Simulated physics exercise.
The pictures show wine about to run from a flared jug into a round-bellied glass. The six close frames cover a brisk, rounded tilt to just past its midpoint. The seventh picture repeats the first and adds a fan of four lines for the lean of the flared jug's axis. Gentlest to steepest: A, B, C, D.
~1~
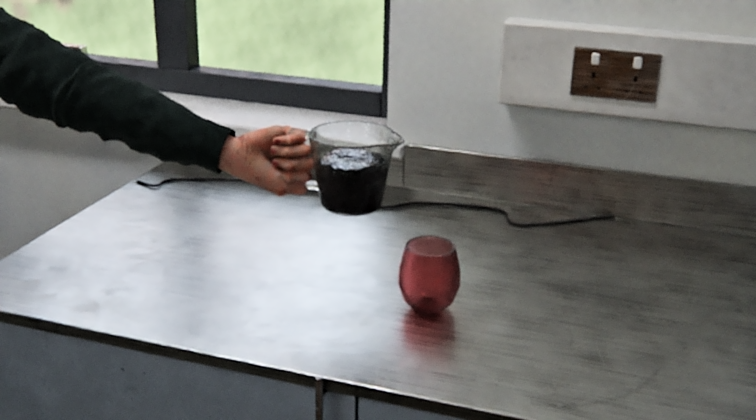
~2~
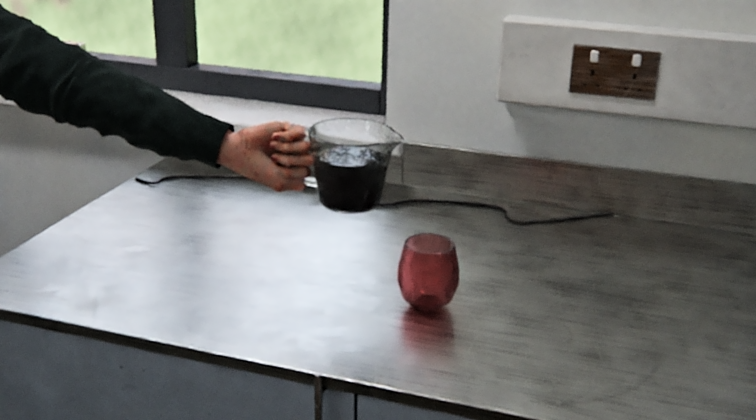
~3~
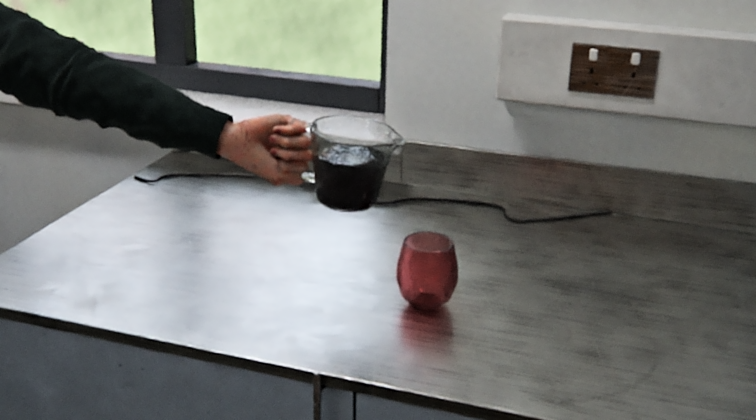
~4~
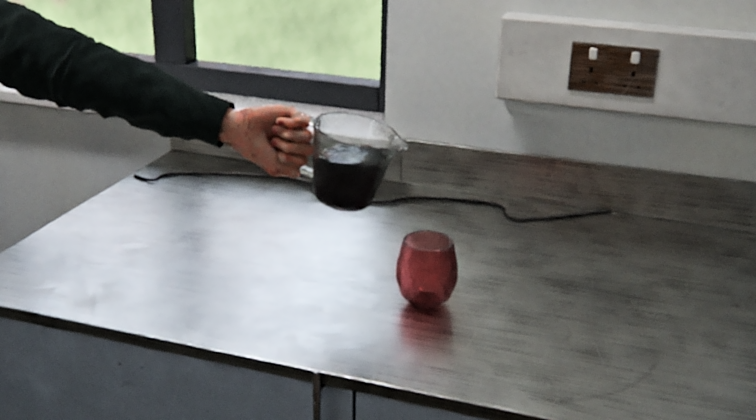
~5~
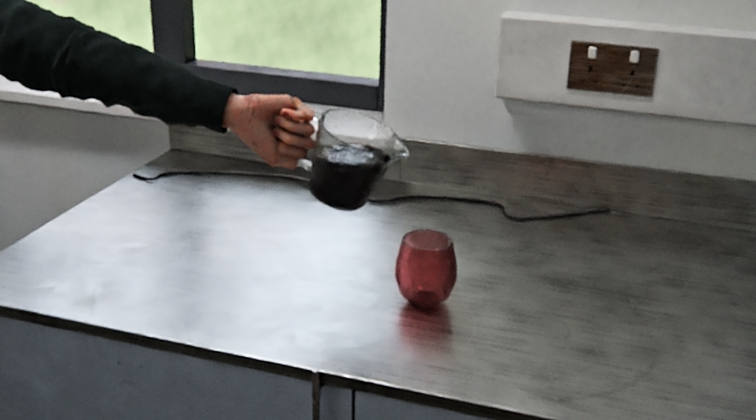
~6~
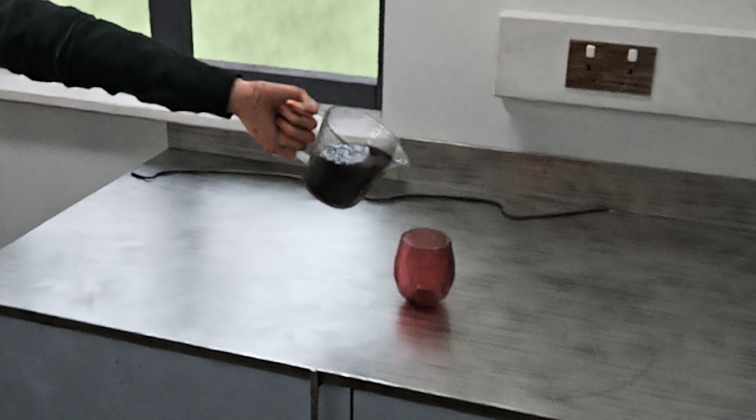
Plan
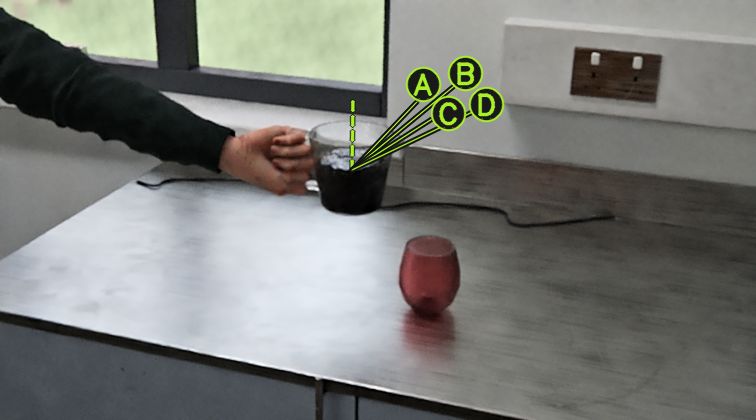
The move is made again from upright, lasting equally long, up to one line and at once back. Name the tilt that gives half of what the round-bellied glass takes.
I would pick mark D.
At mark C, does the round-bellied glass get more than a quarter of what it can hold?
Yes.
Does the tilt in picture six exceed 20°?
Yes.
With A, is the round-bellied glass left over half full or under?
Under half.
On the marked copy, A at (416, 101); B at (454, 85); C at (431, 119); D at (471, 112).
With A, the round-bellied glass ends with about 10 % of what it can hold.
With B, the round-bellied glass ends with about 20 % of what it can hold.
With C, the round-bellied glass ends with about 33 % of what it can hold.
With D, the round-bellied glass ends with about 48 % of what it can hold.
